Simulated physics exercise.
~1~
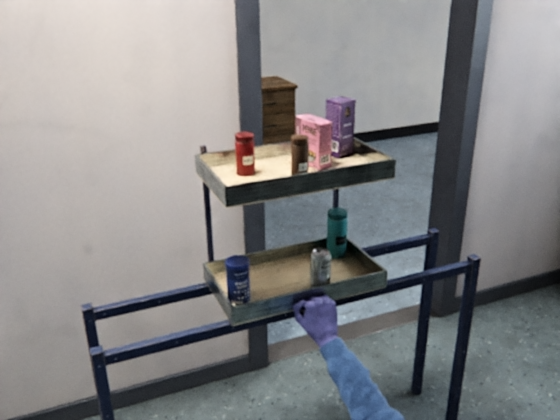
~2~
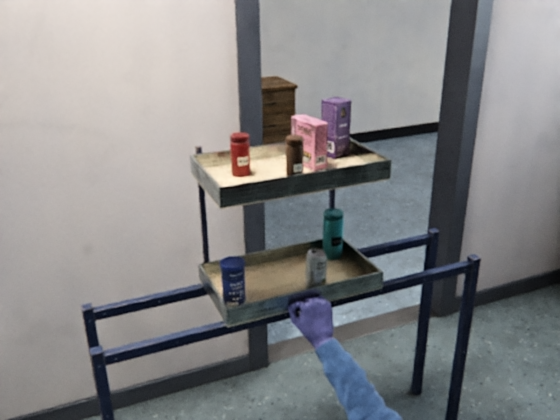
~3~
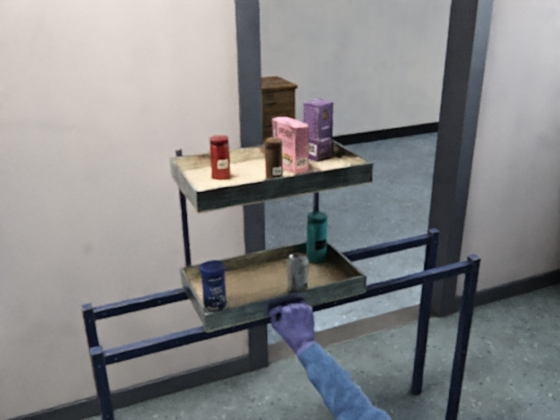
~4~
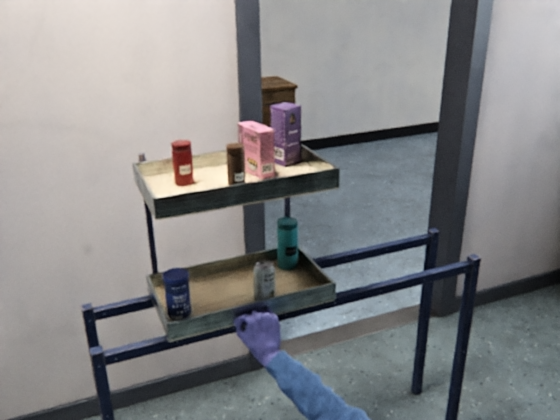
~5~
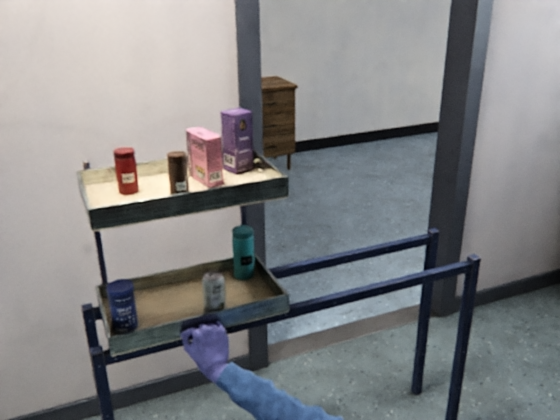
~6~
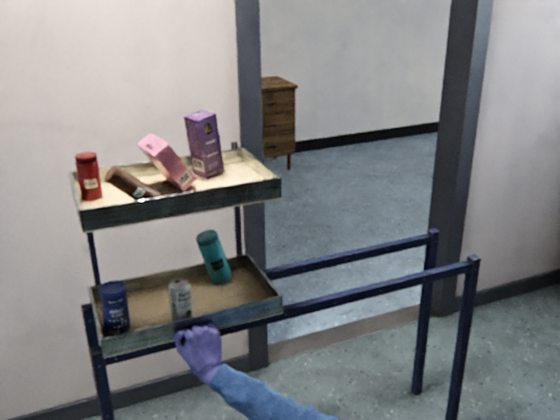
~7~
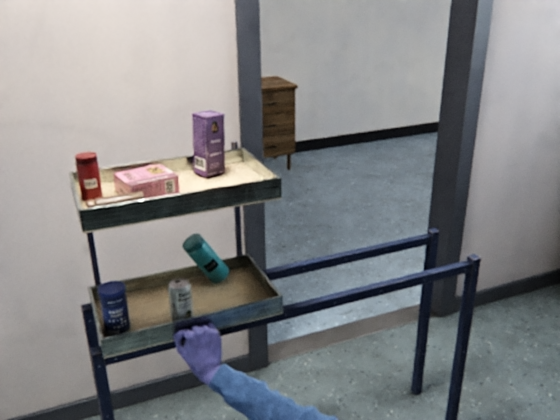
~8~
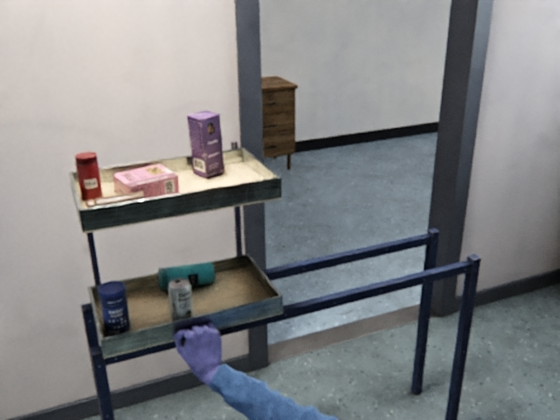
A gloved hand slid a two-level tray of containers left along blue rails until it stopped abruptly, and the pink packet and brown shaker toppled on top, then the turquoise jar tipped onto its side below, while the others stayed upright.
